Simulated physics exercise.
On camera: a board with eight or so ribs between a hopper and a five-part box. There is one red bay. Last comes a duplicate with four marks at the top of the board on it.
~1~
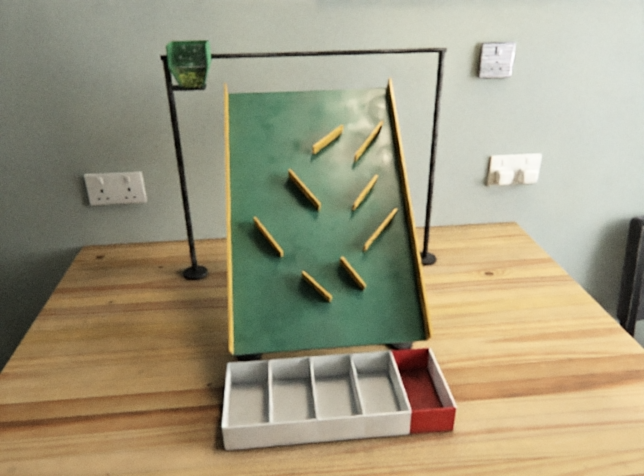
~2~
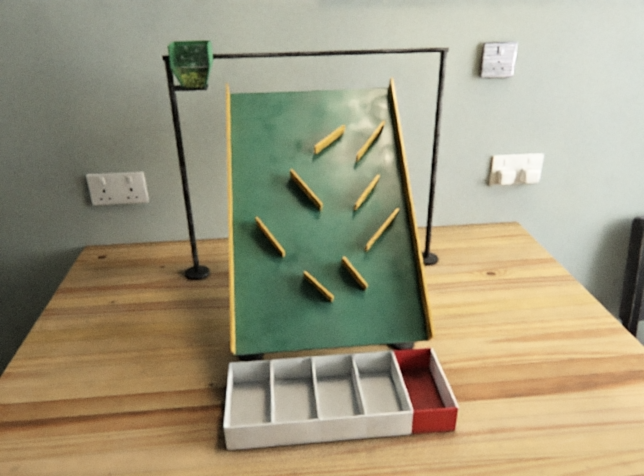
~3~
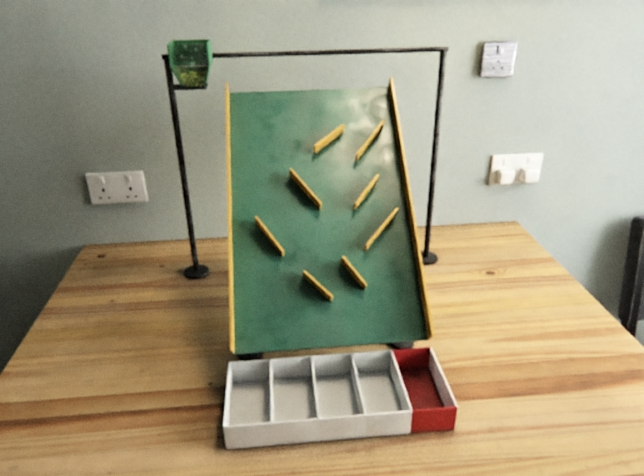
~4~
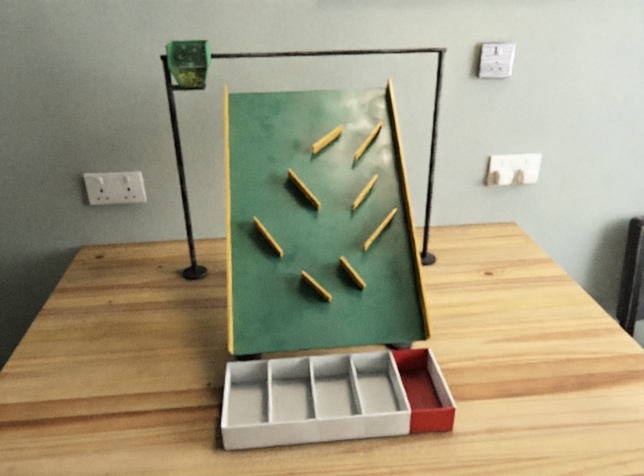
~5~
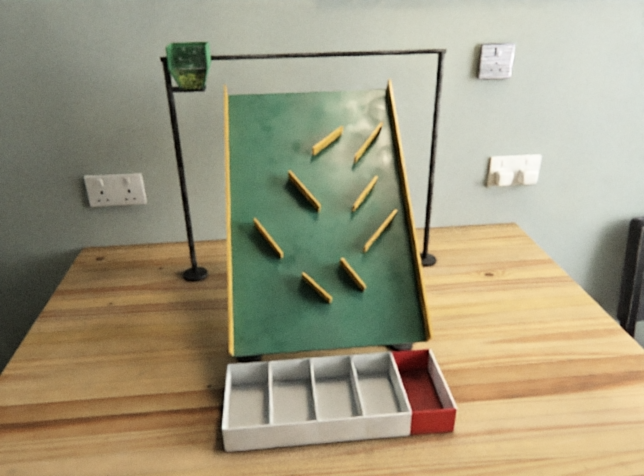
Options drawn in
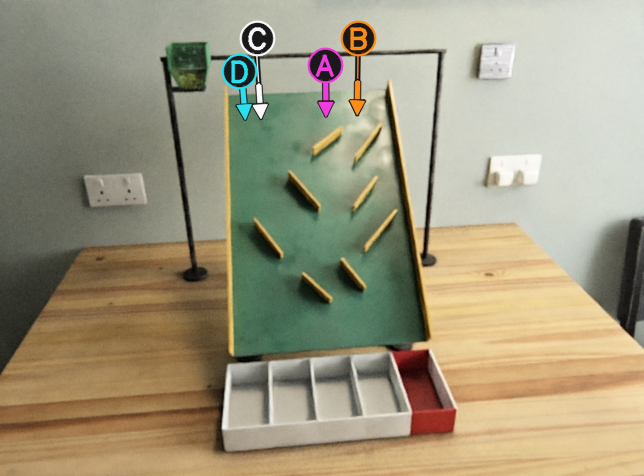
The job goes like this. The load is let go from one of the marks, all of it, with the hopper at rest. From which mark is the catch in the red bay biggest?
A beats the others.
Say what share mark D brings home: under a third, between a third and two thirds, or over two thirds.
Mark D gives under a third.
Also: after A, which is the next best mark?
Here it is mark B.
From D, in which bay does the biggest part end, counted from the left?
The first.
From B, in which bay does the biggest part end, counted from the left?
The fourth.
On the marked copy, mark A meets the board at (326, 111); mark B meets the board at (357, 109); mark C meets the board at (260, 113); mark D meets the board at (244, 114).
For mark A, close to half in the red bay, close to a third in other bays, a small share outside the box.
For mark B, close to a third in the red bay, close to two thirds in other bays, only a few outside the box.
For mark C, only a few in the red bay, the bulk in other bays, a small share outside the box.
For mark D, a small share in the red bay, the bulk in other bays, a small share outside the box.
